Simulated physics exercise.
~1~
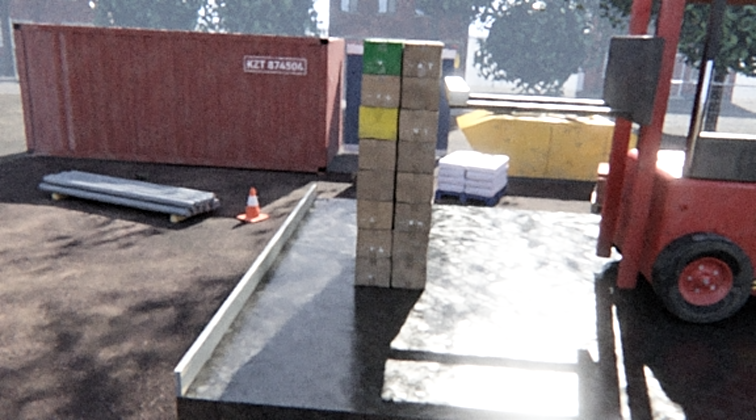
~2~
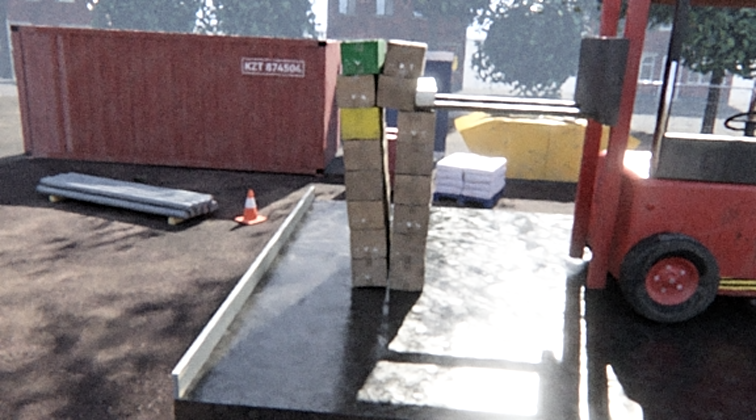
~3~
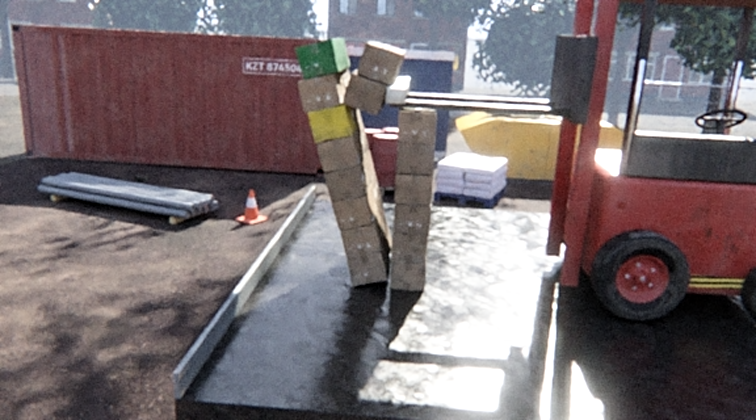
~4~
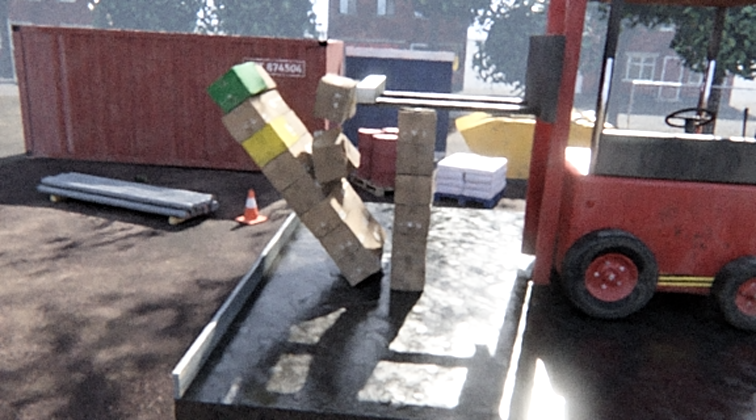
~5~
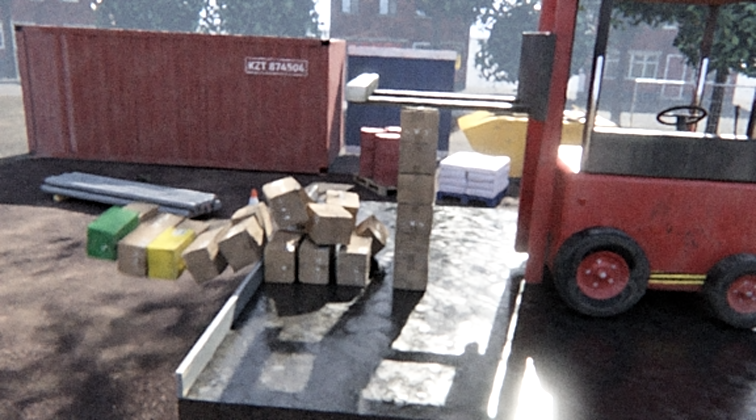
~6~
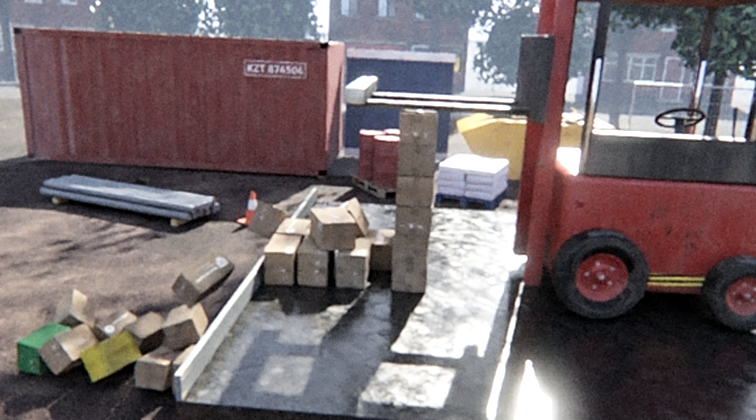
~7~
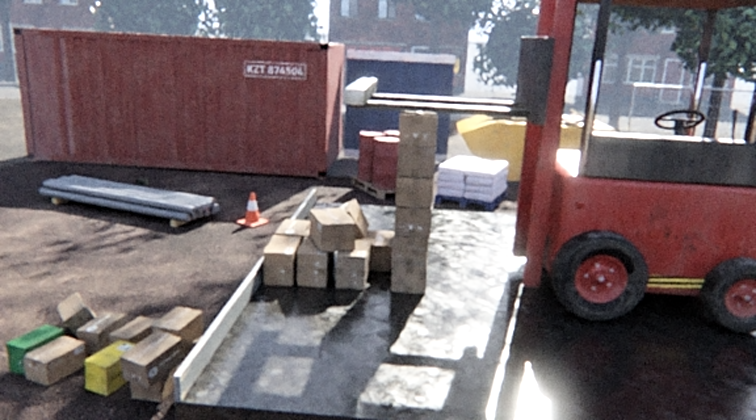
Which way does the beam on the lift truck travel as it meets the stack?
The beam travels to the left, pushing into the upper part of the stack before it stops.
